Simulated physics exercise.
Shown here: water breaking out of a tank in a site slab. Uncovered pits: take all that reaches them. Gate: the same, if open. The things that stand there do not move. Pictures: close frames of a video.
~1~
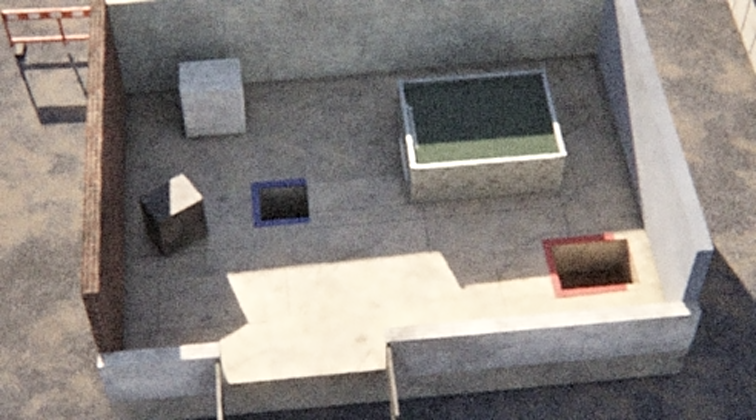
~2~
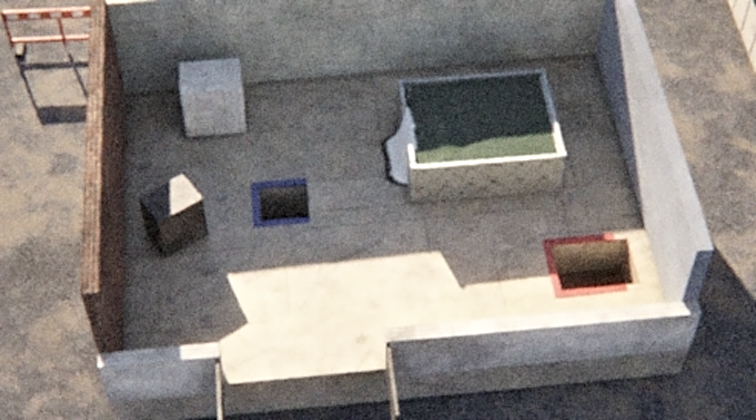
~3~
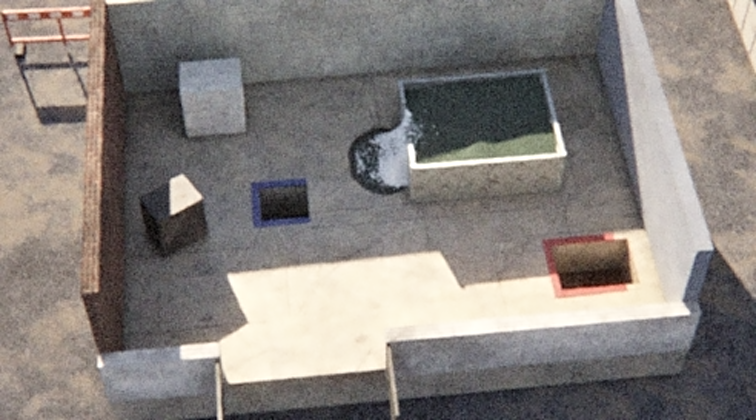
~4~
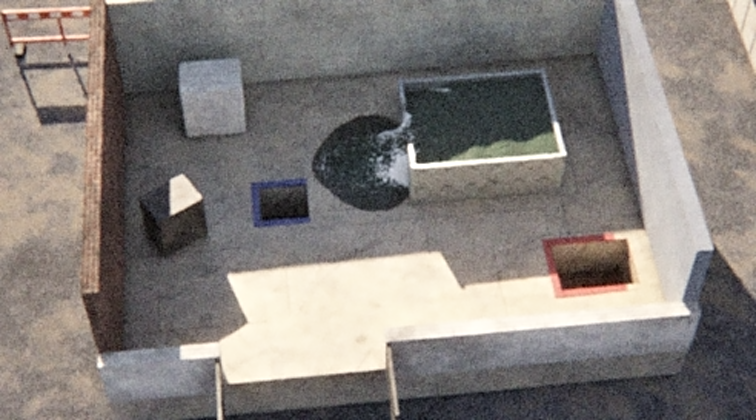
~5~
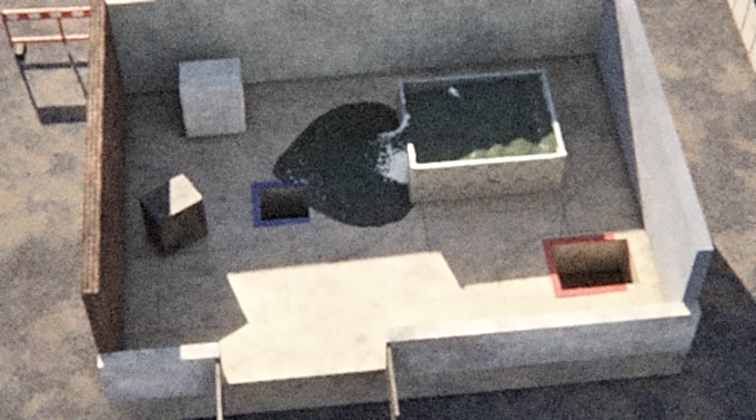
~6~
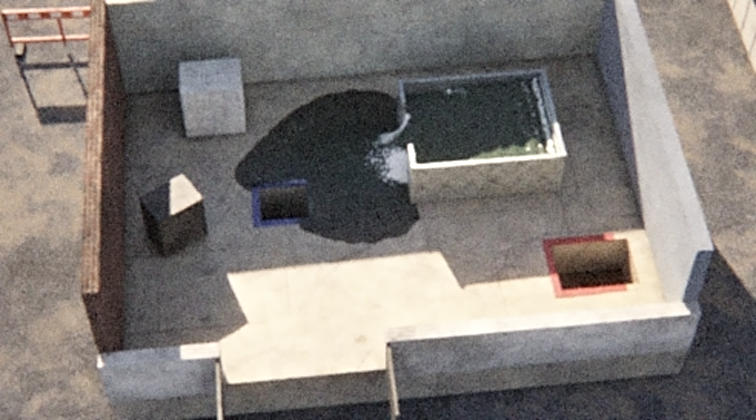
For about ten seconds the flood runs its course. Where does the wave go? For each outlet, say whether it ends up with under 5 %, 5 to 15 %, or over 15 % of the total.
The gate will drain five to fifteen per cent inclusive; the blue pit will drain in excess of fifteen per cent; the red pit will drain shy of five per cent.
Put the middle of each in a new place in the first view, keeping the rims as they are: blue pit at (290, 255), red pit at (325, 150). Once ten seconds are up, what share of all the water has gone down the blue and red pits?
Per cent by pit - blue: 10 / red: 55.
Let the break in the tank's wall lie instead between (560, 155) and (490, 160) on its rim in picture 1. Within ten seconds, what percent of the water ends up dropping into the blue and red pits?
Blue 2 %, red 50 %.
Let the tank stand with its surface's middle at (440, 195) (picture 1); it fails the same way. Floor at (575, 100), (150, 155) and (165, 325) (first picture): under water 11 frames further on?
Okay, first one high and dry, second one got wet, last one got wet.
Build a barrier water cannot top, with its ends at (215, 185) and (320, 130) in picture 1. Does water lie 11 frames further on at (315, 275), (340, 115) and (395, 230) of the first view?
Same order as asked - soaked, soaked, unsoaked.
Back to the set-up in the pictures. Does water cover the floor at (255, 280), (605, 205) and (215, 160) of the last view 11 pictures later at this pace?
Point 1: Inundated; point 2: Unwetted; point 3: Inundated.
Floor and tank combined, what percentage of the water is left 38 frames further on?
The share not yet gone is roughly 80 percent.
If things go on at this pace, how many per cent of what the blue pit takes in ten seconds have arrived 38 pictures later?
Working it through, I arrive at 75 %.
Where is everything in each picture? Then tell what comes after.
The tank at (480, 121) is whole and still, in the first frame.
Water pours out at (408, 148) and has run to (399, 182), in the second frame.
The front is at (355, 150), out from the gap at (408, 148), in the third frame.
Water pours out at (408, 149) and has run to (317, 169), in the fourth frame.
Water pours out at (408, 148) and has run to (282, 175), in the fifth frame.
Water pours out at (408, 148) and has run to (242, 179), in the sixth frame.
A moment on, water covers 30 % of the floor; the gate 0 %, the blue pit 4 %, the red pit 0 %.
Next, water covers 40 % of the floor; the gate 0 %, the blue pit 9 %, the red pit 0 %.
Then, water covers 45 % of the floor; the gate 1 %, the blue pit 13 %, the red pit 0 %.
Later, water covers 55 % of the floor; the gate 2 %, the blue pit 19 %, the red pit 0 %.
In the end, water covers 75 % of the floor; the gate 7 %, the blue pit 25 %, the red pit 0 %.
